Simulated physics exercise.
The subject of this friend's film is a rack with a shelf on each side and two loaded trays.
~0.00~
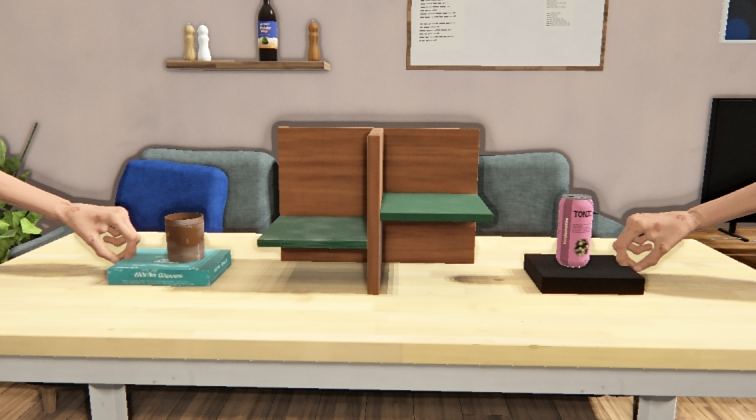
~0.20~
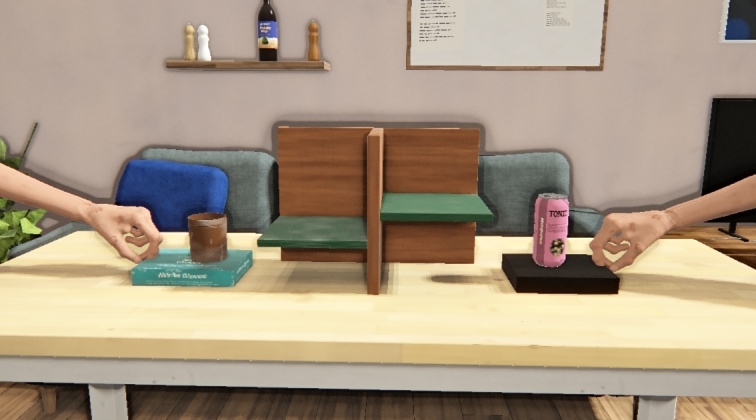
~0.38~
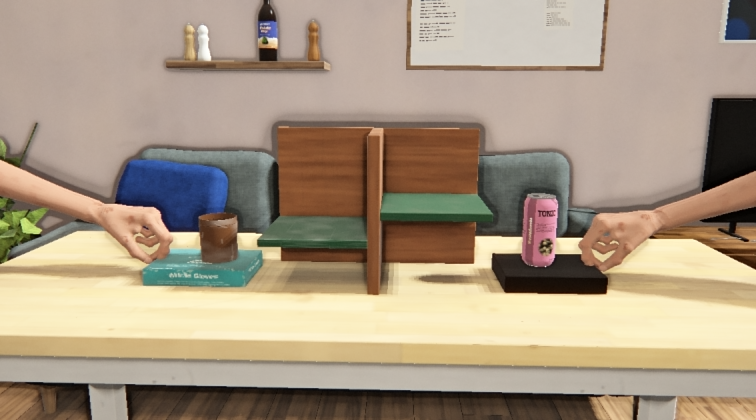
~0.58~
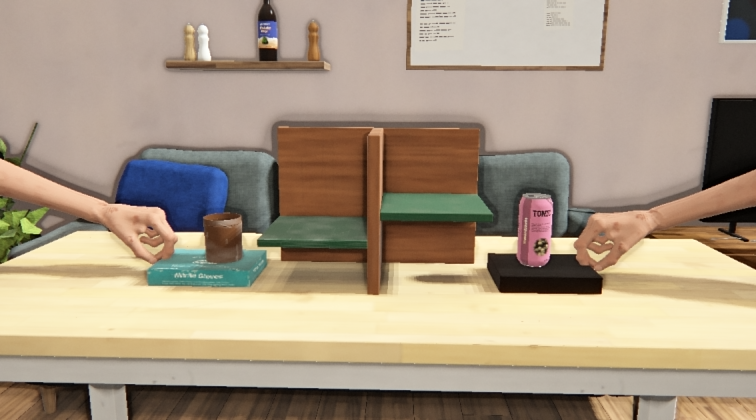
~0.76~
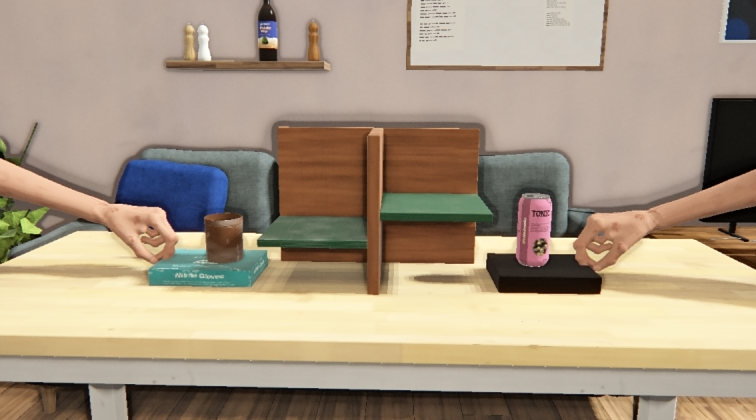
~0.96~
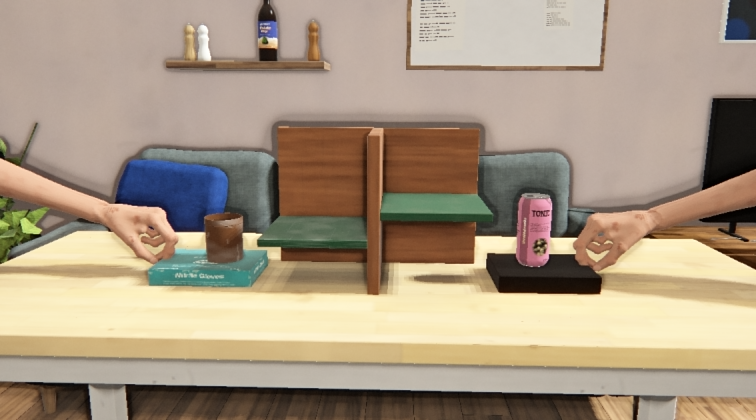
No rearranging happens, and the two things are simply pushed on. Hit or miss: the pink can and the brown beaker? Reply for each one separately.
Pink can - hit. Brown beaker - hit.
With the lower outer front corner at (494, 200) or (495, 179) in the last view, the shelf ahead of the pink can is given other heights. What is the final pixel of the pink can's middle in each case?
Around (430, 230) and (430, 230).
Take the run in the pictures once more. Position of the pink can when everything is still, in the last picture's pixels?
It ends up close to (492, 249).
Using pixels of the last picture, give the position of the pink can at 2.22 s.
(499, 236).
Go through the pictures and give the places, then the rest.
The first picture shows hands sliding the things forward; pink can (574, 230); brown beaker (185, 237); black board (580, 273).
The second picture shows hands sliding the things forward; brown beaker (208, 237); shelf (376, 206).
The third picture shows hands sliding the things forward; pink can (540, 230); turquoise box (206, 267).
The fourth picture shows hands sliding the things forward; brown beaker (223, 238); black board (541, 273).
The fifth picture shows hands sliding the things forward; pink can (534, 230); shelf (376, 206).
The sixth picture shows hands sliding the things forward; pink can (533, 230); brown beaker (224, 238); turquoise box (211, 267).
By 2.22 s, pink can tilted by 67° near (499, 236); brown beaker pushed back on its carrier near (250, 238).
When it is over (3.3 s), the pink can strikes the shelf, near (492, 249); the brown beaker strikes the shelf, near (225, 258).
